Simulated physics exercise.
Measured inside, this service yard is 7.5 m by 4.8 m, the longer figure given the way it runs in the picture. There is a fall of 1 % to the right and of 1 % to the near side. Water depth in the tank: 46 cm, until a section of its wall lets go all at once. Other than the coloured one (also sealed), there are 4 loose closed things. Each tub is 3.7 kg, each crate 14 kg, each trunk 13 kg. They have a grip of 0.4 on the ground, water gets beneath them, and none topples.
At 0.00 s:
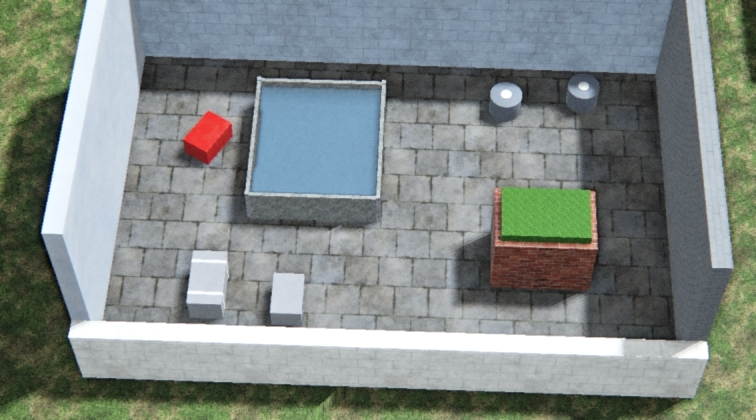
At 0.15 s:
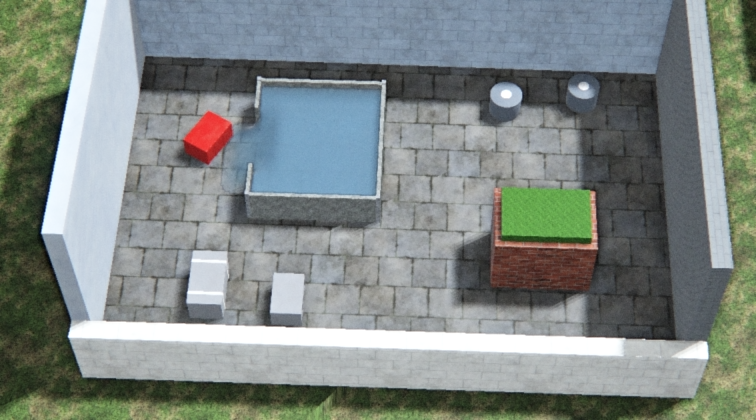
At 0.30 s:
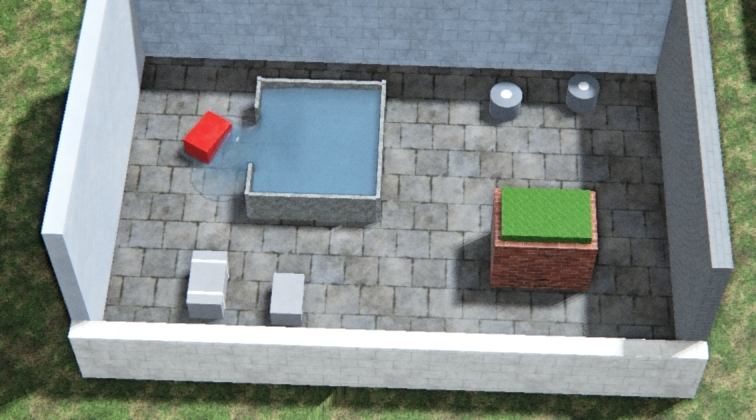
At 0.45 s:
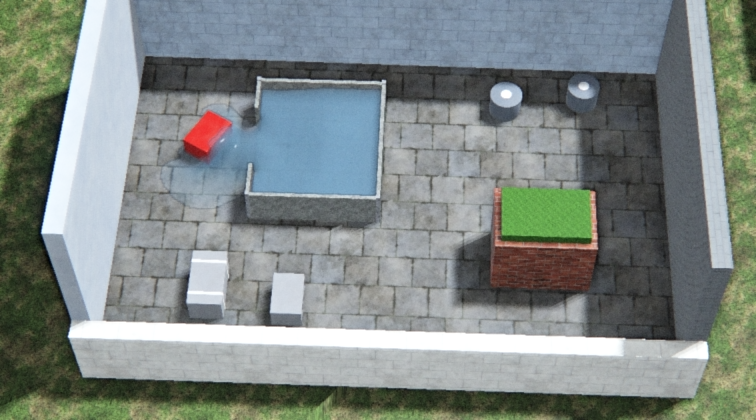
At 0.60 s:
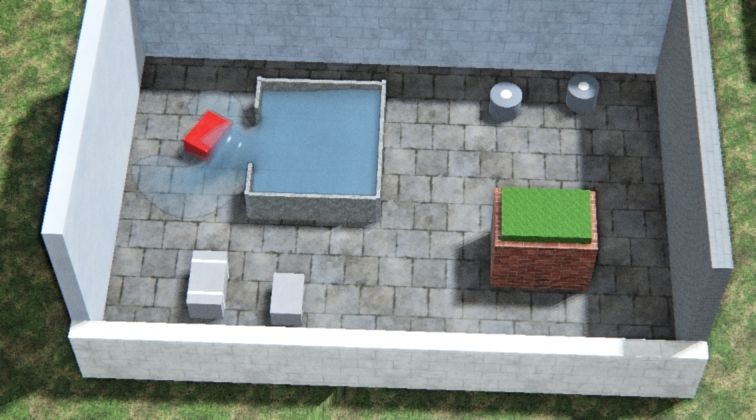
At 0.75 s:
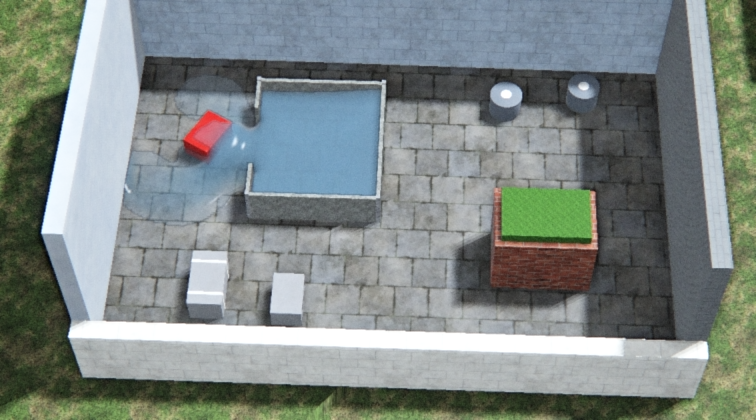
A walled, paved yard held a raised tank of water whose left side opened up, and water poured out past the red crate and spread thinly over the paving toward the left wall.
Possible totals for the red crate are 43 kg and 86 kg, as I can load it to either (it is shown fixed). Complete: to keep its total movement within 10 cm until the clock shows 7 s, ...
To keep it within that, no load offered will do.
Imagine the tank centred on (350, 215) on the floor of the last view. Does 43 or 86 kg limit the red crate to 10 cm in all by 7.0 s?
Then it turns out the lighter mass already works.
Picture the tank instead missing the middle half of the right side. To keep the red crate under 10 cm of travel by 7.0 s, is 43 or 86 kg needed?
Well, in that case the light one does it.
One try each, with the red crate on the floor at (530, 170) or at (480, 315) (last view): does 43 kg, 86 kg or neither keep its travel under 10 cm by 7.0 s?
In that order: The lighter suffices; the lighter suffices.
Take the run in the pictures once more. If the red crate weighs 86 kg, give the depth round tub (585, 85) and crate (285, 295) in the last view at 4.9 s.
Around 0 cm and 3 cm.
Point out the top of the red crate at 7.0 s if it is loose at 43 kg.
Near (231, 66).
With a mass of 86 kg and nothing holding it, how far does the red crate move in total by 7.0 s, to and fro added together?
About 50 cm.
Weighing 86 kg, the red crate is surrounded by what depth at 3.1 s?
Something like 10 centimetres.
After 1.4 s the red crate would be 88 cm from its start with 43 kg and 36 cm from its start with 86 kg; 9 cm of water round it then.
After 3.1 s the red crate would be 133 cm from its start with 43 kg and 50 cm from its start with 86 kg; 10 cm of water round it then.
After 4.9 s the red crate would be 119 cm from its start with 43 kg and 50 cm from its start with 86 kg; 11 cm of water round it then.
After 7.0 s the red crate would be 119 cm from its start with 43 kg and 50 cm from its start with 86 kg; 8 cm of water round it then.
